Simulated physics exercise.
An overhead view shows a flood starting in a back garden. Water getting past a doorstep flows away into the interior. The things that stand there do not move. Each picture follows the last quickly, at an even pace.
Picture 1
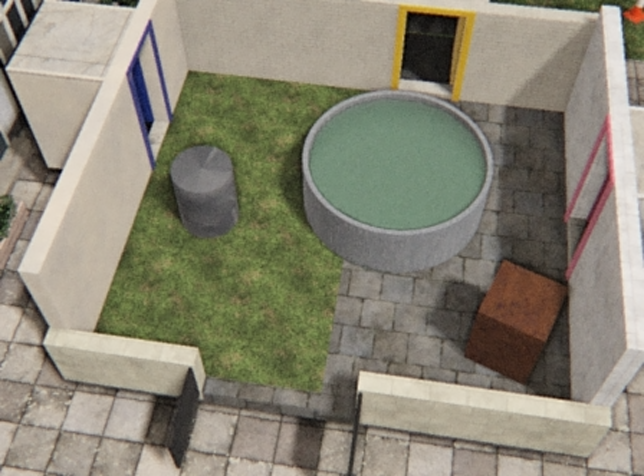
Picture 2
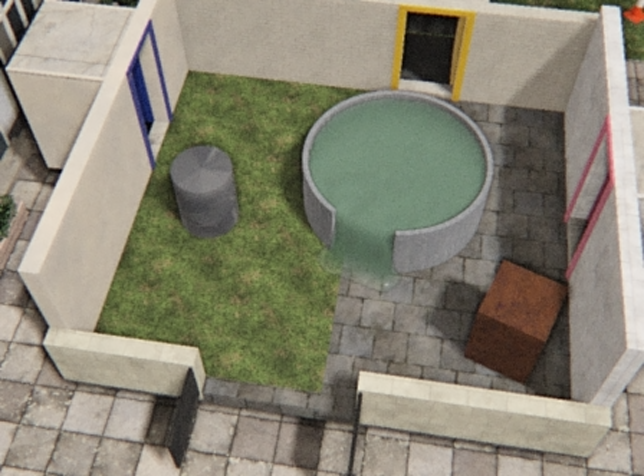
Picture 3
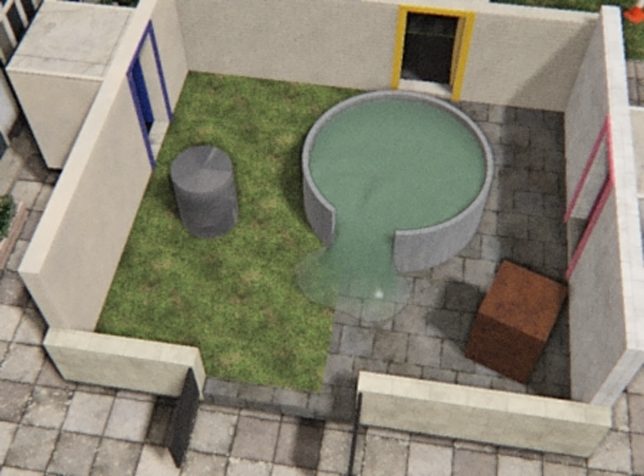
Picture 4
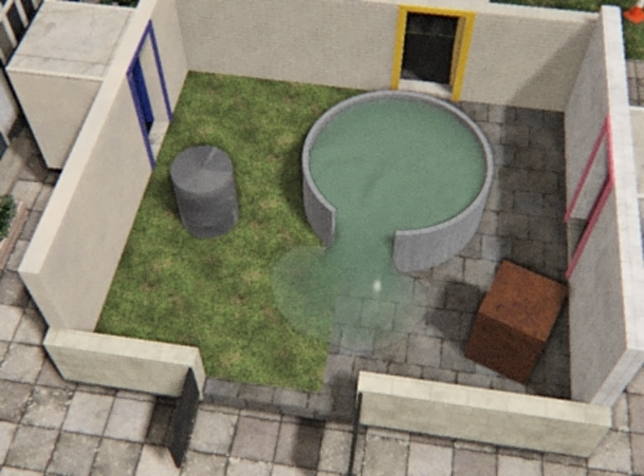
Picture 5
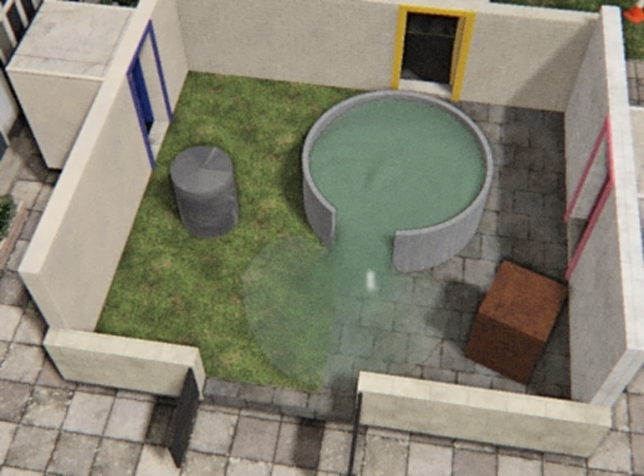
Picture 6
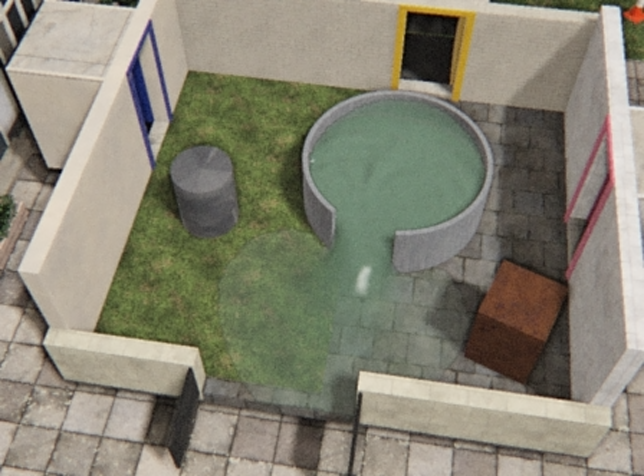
A round grey pool opens at its front, and green water spreads across the grass and paving.
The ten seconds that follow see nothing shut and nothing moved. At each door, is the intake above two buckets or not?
Blue door: Not above, yellow door: Not above, pink door: Not above.
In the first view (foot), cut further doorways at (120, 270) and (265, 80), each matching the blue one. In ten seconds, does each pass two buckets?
First tops the limit, then falls short.
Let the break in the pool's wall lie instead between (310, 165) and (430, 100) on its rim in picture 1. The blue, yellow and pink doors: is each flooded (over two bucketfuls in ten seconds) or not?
Blue exceeds the limit, yellow exceeds the limit, pink stays within it.
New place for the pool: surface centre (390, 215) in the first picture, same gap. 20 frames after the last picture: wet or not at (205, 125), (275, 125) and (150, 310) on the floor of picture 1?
In order, the three spots end up untouched, untouched and waterlogged.
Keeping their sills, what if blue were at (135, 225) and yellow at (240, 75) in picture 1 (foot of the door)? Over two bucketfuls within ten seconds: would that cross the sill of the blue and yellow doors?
Result - blue door crosses the line, yellow door does not reach it.
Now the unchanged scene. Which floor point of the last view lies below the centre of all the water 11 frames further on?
My guess is about (376, 236).
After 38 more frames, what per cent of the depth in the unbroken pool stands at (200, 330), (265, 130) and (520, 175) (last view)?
10, 0 and 4 per cent, roughly.
A moment on, water covers 30 % of the floor; the blue door not reached, the yellow door not reached, the pink door not reached.
Next, water covers 40 % of the floor; the blue door not reached, the yellow door not reached, the pink door not reached.
Then, water covers 50 % of the floor; the blue door not reached, the yellow door not reached, the pink door wet at the sill, nothing in.
Later, water covers 75 % of the floor; the blue door wet at the sill, nothing in, the yellow door wet at the sill, nothing in, the pink door wet at the sill, nothing in.
In the end, water covers 95 % of the floor; the blue door under two buckets in, the yellow door wet at the sill, nothing in, the pink door wet at the sill, nothing in.
